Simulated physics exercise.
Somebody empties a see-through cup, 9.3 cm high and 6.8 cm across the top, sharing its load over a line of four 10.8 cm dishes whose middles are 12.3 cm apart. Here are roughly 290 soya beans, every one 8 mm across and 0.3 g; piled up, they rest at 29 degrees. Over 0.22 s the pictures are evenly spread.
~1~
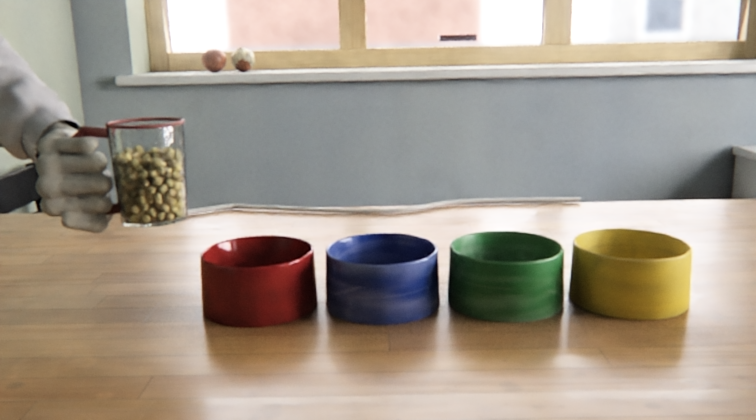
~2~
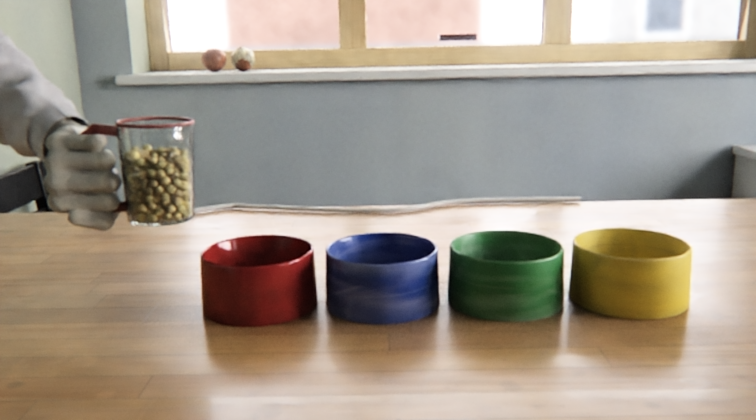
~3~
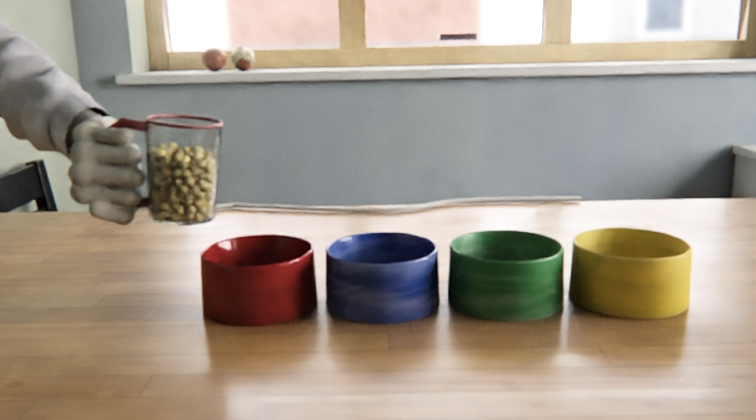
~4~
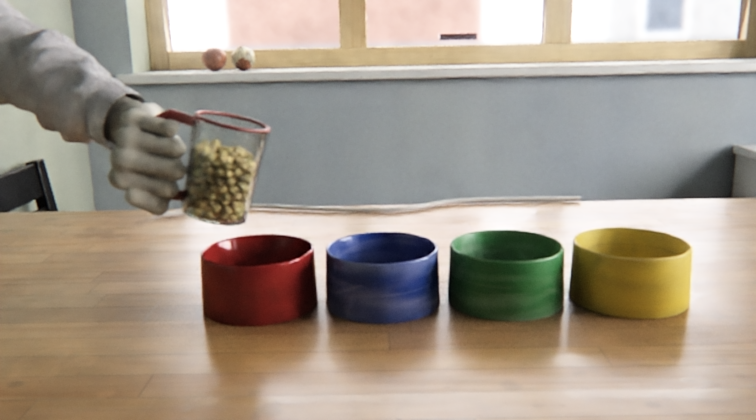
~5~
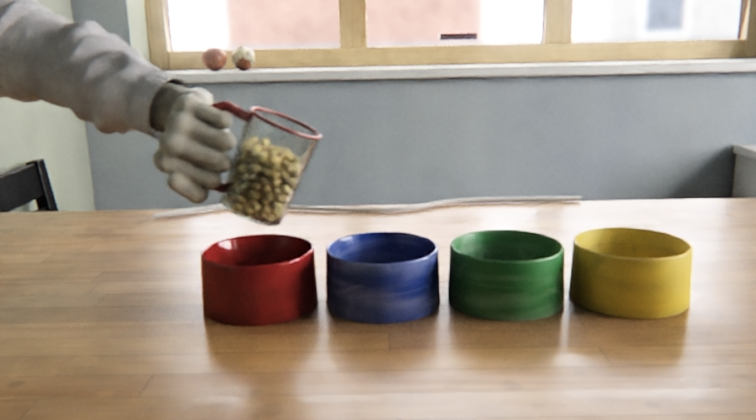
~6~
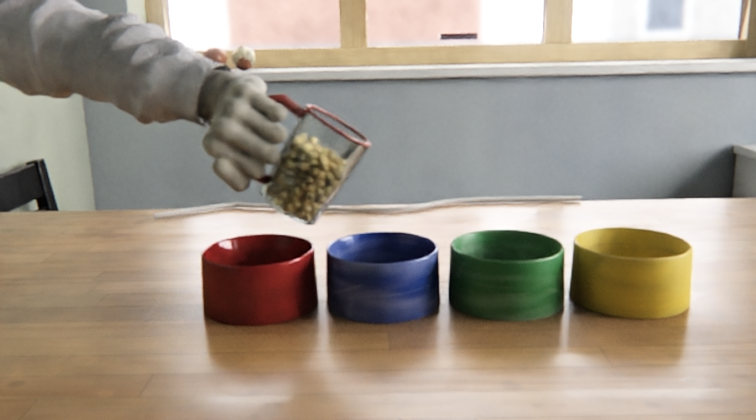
A gloved hand carrying a clear cup of beans rightward and tilting it above red, blue, green and yellow dishes.
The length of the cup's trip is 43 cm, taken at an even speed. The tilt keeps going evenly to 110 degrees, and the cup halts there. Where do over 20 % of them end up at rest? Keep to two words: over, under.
Outcome: Red: It will keep a fifth or less, blue: It will keep a fifth or less, green: It will keep a fifth or less, yellow: It will keep more than a fifth, counter: It will keep more than a fifth.
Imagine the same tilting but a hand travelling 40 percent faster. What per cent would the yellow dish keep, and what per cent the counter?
Shares - yellow 50, counter 50.
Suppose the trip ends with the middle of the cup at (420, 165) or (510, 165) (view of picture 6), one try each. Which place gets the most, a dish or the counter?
Green; yellow.
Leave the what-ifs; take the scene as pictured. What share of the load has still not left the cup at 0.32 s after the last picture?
My estimate is about 85 per cent.
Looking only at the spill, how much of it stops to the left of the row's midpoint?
0 %.
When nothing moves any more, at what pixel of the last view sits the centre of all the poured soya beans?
After settling, the middle sits near (746, 292).
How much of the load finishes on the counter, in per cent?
60 per cent.
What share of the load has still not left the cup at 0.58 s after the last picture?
My guess is near 0 per cent.
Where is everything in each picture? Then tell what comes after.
In the first frame, cup at (150, 171), tilt 0 degrees, lip at (181, 122), moved 0.0 cm; middle of the pieces at (157, 187); red dish at (257, 251); blue dish at (382, 249); green dish at (506, 246); yellow dish at (631, 244).
In the second frame, cup at (158, 170), tilt 2 degrees, lip at (191, 122), moved 0.8 cm; middle of the pieces at (155, 181).
In the third frame, cup at (183, 170), tilt 7 degrees, lip at (221, 125), moved 3.1 cm; middle of the pieces at (179, 179).
In the fourth frame, cup at (223, 169), tilt 15 degrees, lip at (268, 130), moved 7.0 cm; middle of the pieces at (218, 177).
In the fifth frame, cup at (268, 168), tilt 24 degrees, lip at (319, 137), moved 11.3 cm; middle of the pieces at (261, 175).
In the sixth frame, cup at (313, 167), tilt 33 degrees, lip at (369, 145), moved 15.6 cm; middle of the pieces at (310, 182); red dish at (258, 250); blue dish at (382, 247); green dish at (507, 245); yellow dish at (632, 243).
Then, 0.19 s after the last picture, tilt 73 degrees; cup holds 100 %.
Then, 0.32 s after the last picture, tilt 100 degrees; cup holds 85 %, yellow 5 %.
Then, 0.58 s after the last picture, tilt 110 degrees; cup holds 0 %, yellow 35 %.
In the end, red 0 %, blue 0 %, green 0 %, yellow 40 %, counter 60 %.
